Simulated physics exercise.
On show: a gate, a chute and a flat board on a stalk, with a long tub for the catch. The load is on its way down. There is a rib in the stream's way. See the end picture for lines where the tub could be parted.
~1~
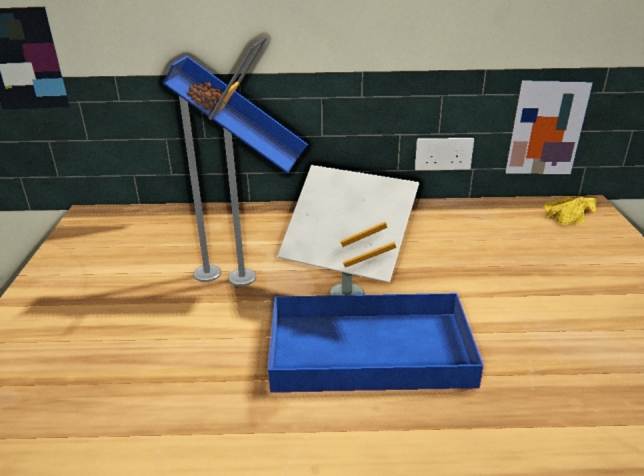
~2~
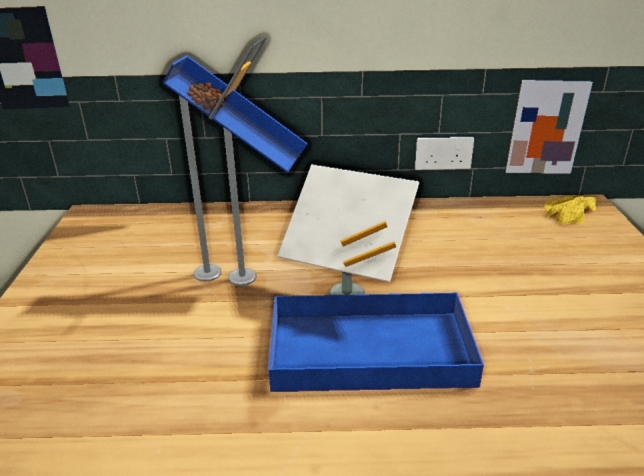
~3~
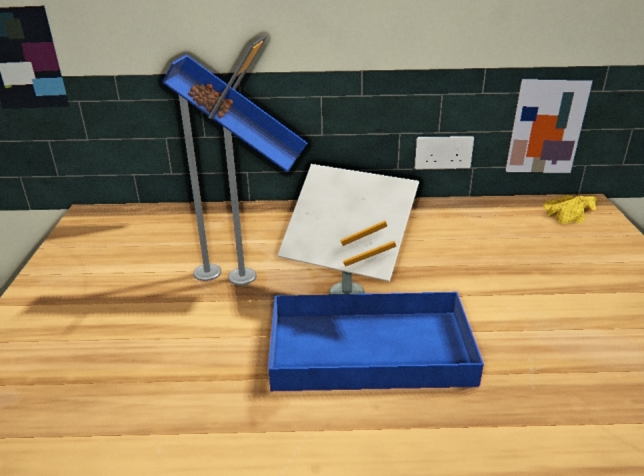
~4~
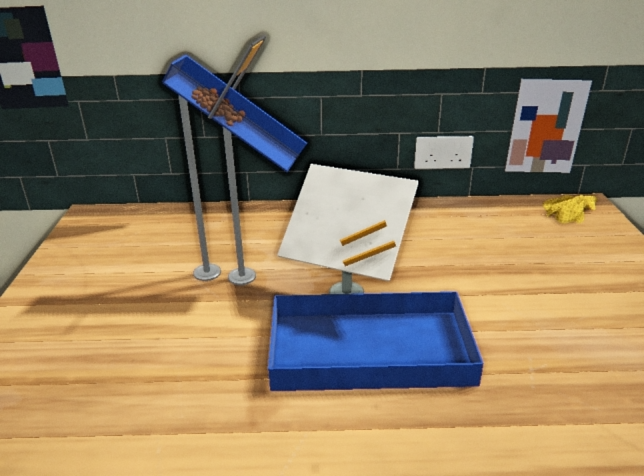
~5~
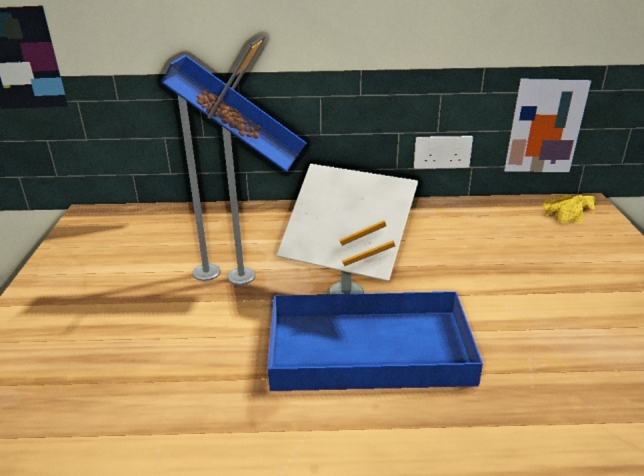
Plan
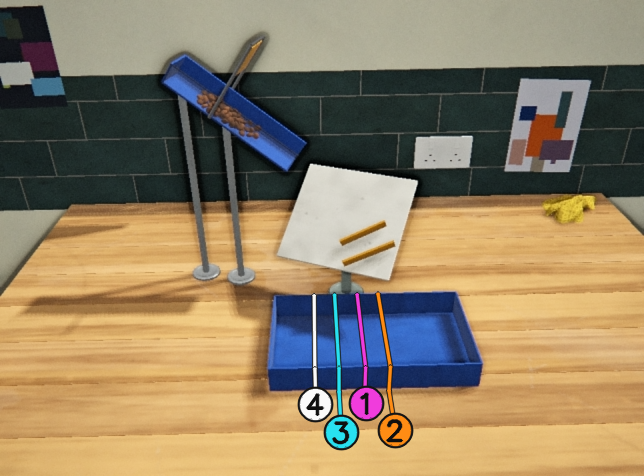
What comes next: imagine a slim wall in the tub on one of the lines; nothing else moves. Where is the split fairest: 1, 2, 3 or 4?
4 works best here.
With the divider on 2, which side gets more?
The left side.
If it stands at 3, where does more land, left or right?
The left side.
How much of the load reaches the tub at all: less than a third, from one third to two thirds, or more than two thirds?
About that: More than two thirds.
On the marked copy, line 1 crosses the front rim at (365, 366); line 2 crosses the front rim at (390, 365); line 3 crosses the front rim at (338, 367); line 4 crosses the front rim at (314, 367).
With 1, of what is caught, all on the left of the divider, none on the right.
With 2, of what is caught, all on the left of the divider, none on the right.
With 3, of what is caught, nearly all on the left of the divider, a stray few on the right.
With 4, of what is caught, about half on the left of the divider, about half on the right.
